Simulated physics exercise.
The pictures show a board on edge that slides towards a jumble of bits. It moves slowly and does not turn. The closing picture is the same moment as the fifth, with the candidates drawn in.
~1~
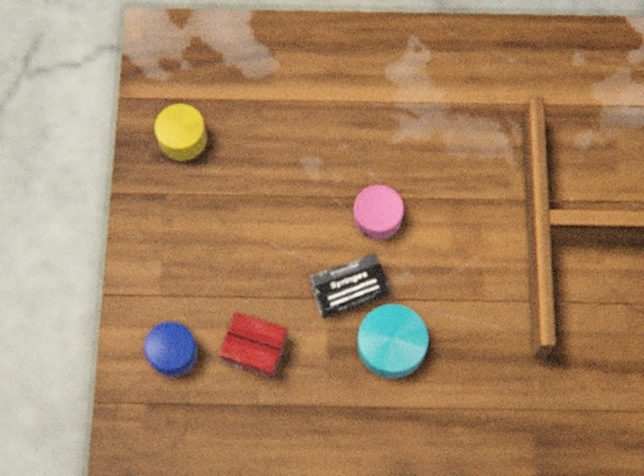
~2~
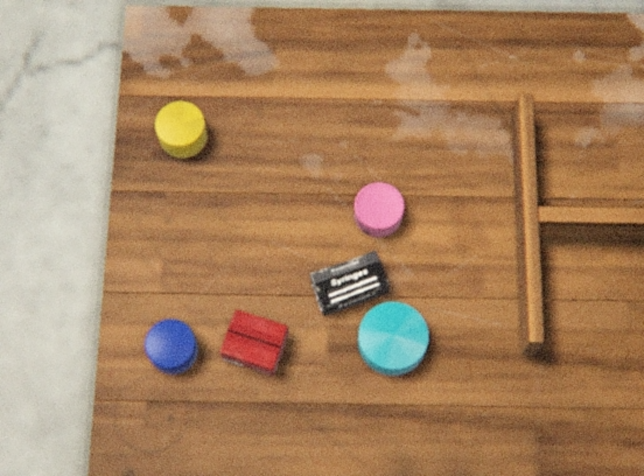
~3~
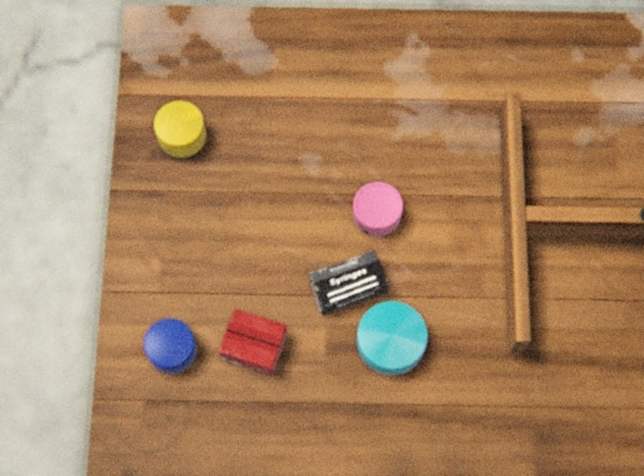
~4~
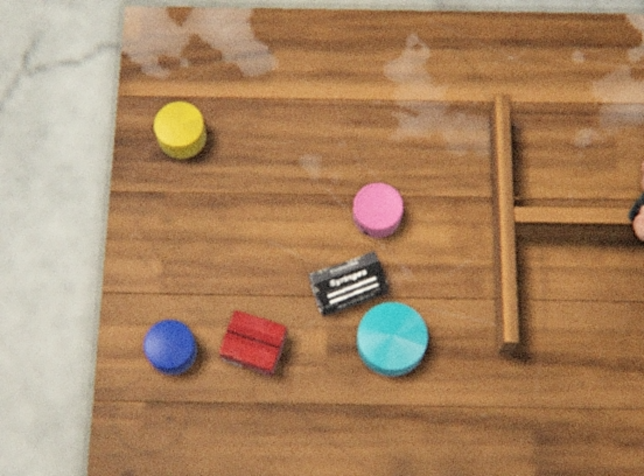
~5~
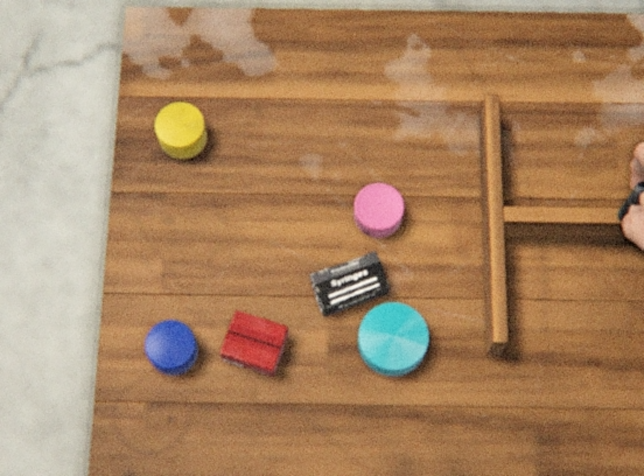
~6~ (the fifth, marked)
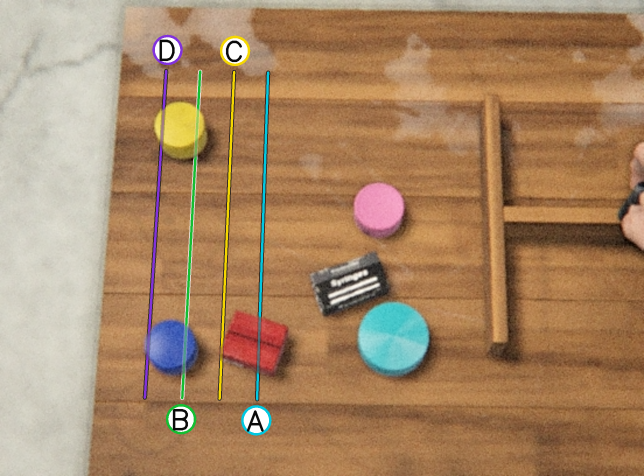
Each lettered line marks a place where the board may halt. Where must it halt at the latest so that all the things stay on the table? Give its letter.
At A, and not beyond.
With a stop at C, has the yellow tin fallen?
By then, no.
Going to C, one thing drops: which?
The blue tin.
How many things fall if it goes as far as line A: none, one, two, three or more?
In all, none.
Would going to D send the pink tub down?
By then, no.
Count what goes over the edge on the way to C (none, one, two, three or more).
In all, one.
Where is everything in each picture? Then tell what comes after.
The first frame shows blue tin (171, 350); yellow tin (181, 133); pink tub (378, 213).
The second frame shows board (532, 214); red box (255, 343).
The third frame shows board (519, 213); turquoise tin (392, 338).
The fourth frame shows board (507, 214); yellow tin (181, 131).
The fifth frame shows board (497, 214); red box (255, 344); black box (350, 284); turquoise tin (393, 339).
On the copy, A at (263, 228); B at (192, 227); C at (227, 227); D at (156, 226).
On A. First, board (412, 213); turquoise tin (368, 339); yellow tin (181, 131).
Then, board (328, 211); red box (224, 347); turquoise tin (285, 336).
Finally, board (268, 210); blue tin (109, 357); red box (163, 347); nothing has fallen.
By contrast, B drops the blue tin and red box; C drops the blue tin; D drops the blue tin and red box.
